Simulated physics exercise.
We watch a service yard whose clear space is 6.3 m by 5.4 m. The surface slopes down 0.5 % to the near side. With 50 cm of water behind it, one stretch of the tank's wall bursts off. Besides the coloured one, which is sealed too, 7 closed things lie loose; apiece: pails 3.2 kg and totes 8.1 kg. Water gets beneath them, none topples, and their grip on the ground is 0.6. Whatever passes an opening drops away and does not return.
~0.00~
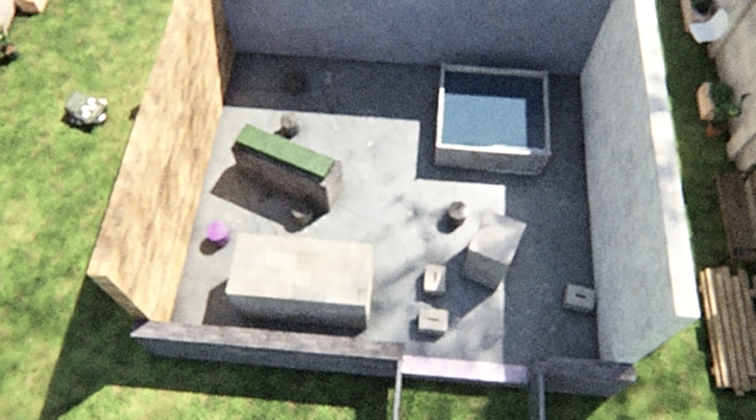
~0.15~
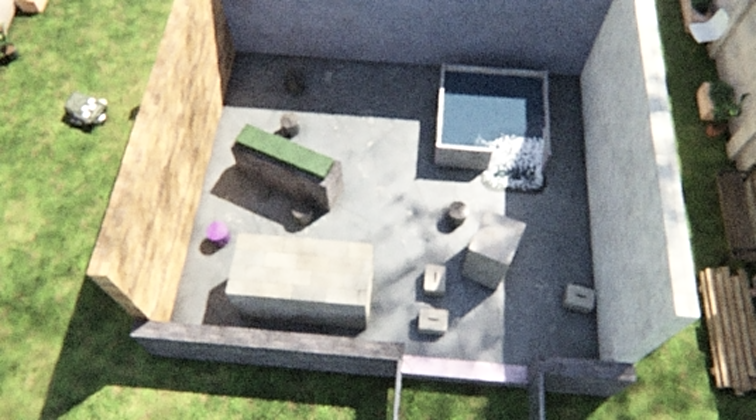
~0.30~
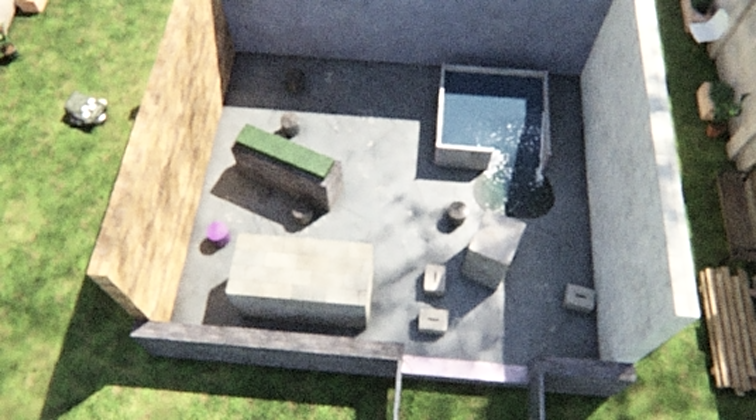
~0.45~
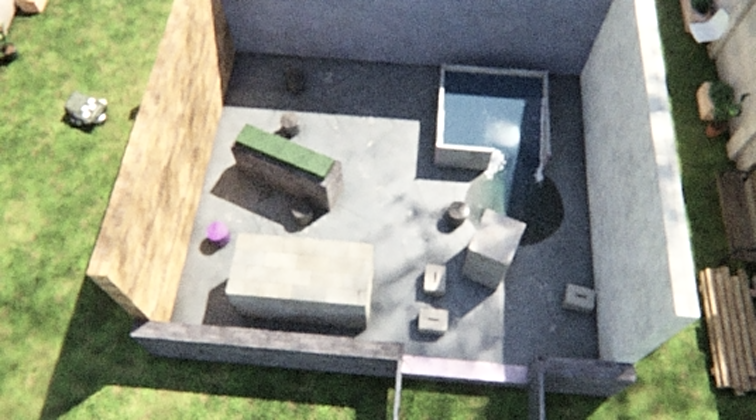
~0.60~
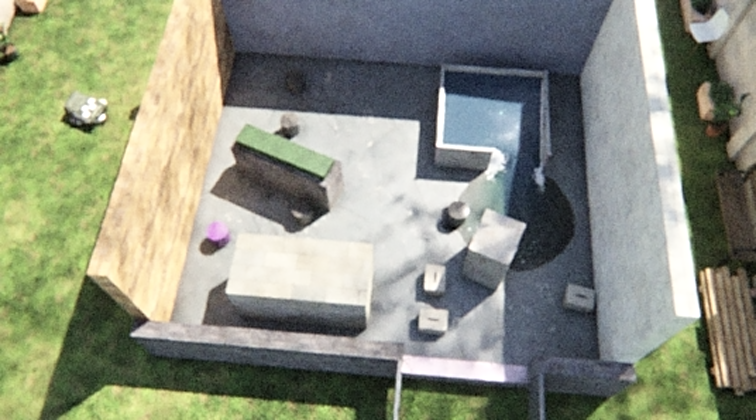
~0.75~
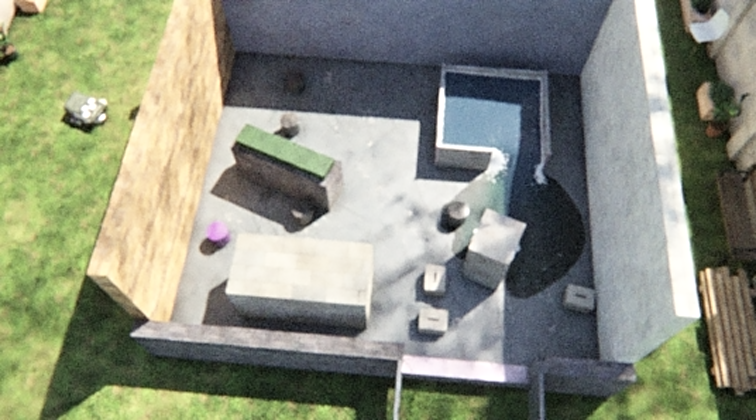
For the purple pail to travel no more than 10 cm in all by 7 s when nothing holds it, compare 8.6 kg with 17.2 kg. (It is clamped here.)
For it, the smaller load will do.
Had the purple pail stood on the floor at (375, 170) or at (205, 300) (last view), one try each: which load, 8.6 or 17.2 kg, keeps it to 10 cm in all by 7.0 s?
In turn: The smaller is enough; either load holds.
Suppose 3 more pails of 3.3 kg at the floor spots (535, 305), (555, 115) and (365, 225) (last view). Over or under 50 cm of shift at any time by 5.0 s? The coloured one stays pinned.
In turn: More, less, short of it.
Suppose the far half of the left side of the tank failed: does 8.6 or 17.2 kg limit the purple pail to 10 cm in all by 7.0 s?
In that case only the larger load is enough.
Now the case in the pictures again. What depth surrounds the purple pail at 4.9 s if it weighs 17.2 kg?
Roughly 3 cm.
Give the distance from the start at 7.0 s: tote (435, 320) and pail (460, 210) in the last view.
In turn: 80 cm, 60 cm.
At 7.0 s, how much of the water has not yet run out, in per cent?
About 84 per cent.
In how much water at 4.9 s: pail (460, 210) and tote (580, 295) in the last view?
About 2 and 4 cm.
After 1.4 s the purple pail would be 0 cm from its start with 8.6 kg and 0 cm from its start with 17.2 kg; 0 cm of water round it then.
After 3.1 s the purple pail would be 0 cm from its start with 8.6 kg and 0 cm from its start with 17.2 kg; 0 cm of water round it then.
After 4.9 s the purple pail would be 0 cm from its start with 8.6 kg and 0 cm from its start with 17.2 kg; 3 cm of water round it then.
After 7.0 s the purple pail would be 0 cm from its start with 8.6 kg and 0 cm from its start with 17.2 kg; 3 cm of water round it then.
